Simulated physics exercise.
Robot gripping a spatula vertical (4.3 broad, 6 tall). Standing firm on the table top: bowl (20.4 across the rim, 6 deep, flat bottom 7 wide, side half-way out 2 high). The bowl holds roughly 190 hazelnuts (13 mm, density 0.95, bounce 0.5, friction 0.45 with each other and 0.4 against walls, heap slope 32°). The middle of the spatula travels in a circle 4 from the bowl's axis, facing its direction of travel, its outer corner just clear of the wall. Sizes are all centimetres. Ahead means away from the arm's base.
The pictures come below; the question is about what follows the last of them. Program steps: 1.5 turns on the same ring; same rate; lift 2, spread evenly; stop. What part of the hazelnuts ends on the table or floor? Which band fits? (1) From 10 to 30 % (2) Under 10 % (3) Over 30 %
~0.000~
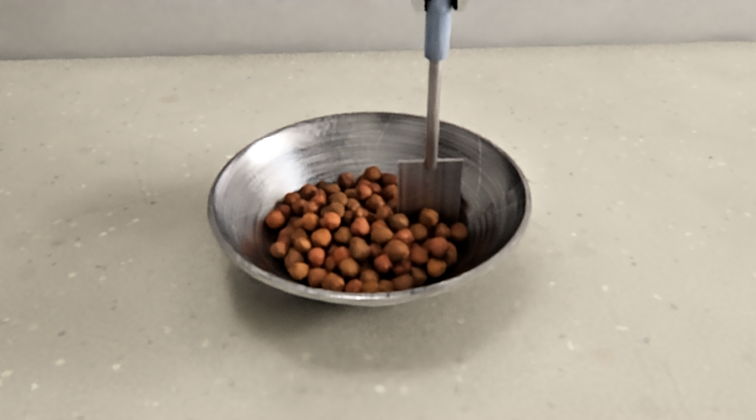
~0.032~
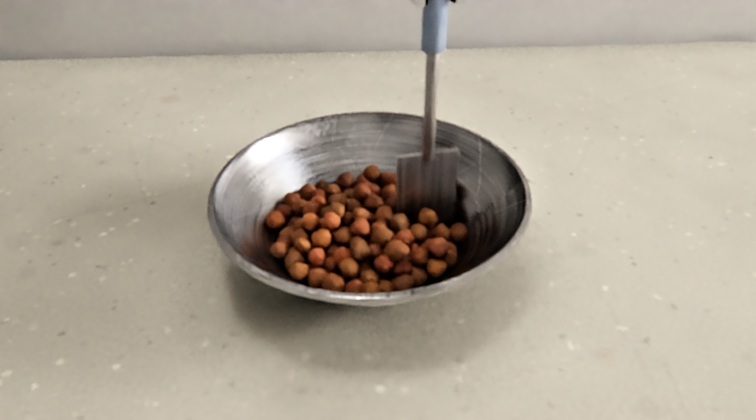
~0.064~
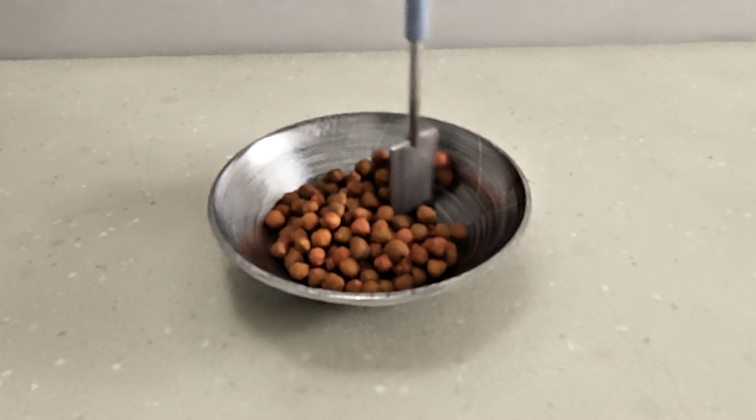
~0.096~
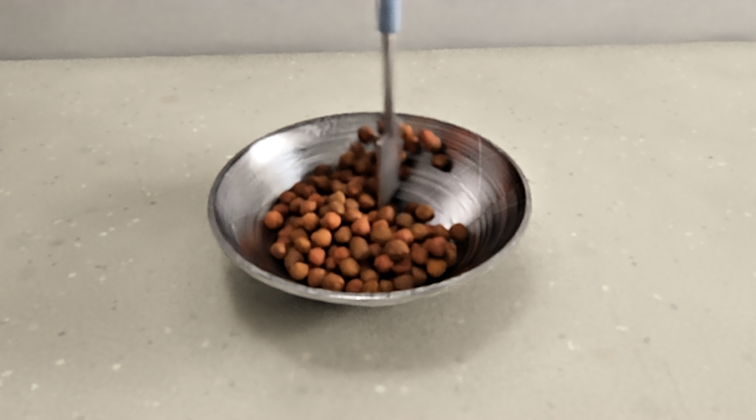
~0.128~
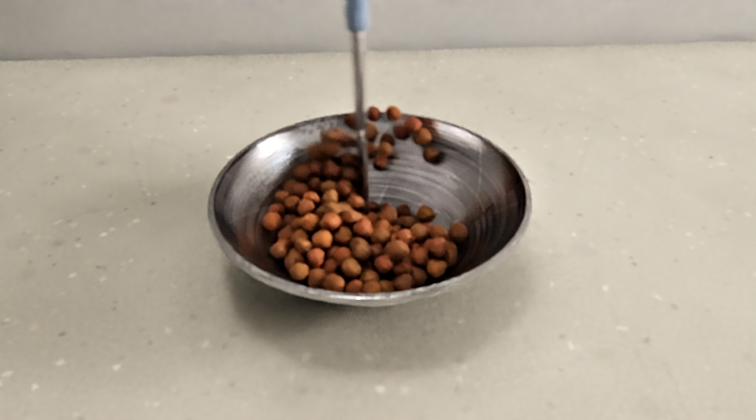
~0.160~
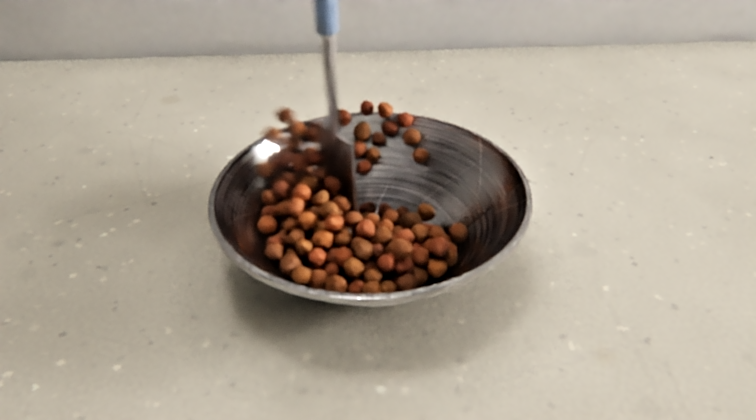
(1) From 10 to 30 %.
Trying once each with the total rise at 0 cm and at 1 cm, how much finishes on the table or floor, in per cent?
Close to 25 percent and close to 15 percent.
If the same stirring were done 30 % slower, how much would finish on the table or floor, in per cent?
Then roughly 0 per cent.
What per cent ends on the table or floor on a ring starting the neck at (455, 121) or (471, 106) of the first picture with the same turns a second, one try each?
First try about 10 per cent, second try about 0 per cent.
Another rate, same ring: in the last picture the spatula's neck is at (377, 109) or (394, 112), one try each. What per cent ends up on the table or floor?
Roughly 0 and 0 percent, in that order.
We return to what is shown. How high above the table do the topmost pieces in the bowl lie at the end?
I'd guess close to 5.0 centimetres.
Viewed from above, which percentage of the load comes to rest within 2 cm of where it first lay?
Around 15 in a hundred.
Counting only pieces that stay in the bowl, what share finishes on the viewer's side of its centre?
About 55 %.
By 0.34 s, 284° round, highest piece 8 above the table; 175 in the bowl, 8 on the table or floor, 7 in flight or on the tool.
By 0.51 s, 83° round, highest piece 8 above the table; 166 in the bowl, 21 on the table or floor, 3 in flight or on the tool.
By 0.80 s, 180° round, highest piece 5 above the table; 165 in the bowl, 25 on the table or floor.
By 1.50 s, 180° round, highest piece 5 above the table; 165 in the bowl, 25 on the table or floor.
Final count, 165 in the bowl, 25 on the table or floor. That is 13 % on the table or floor.
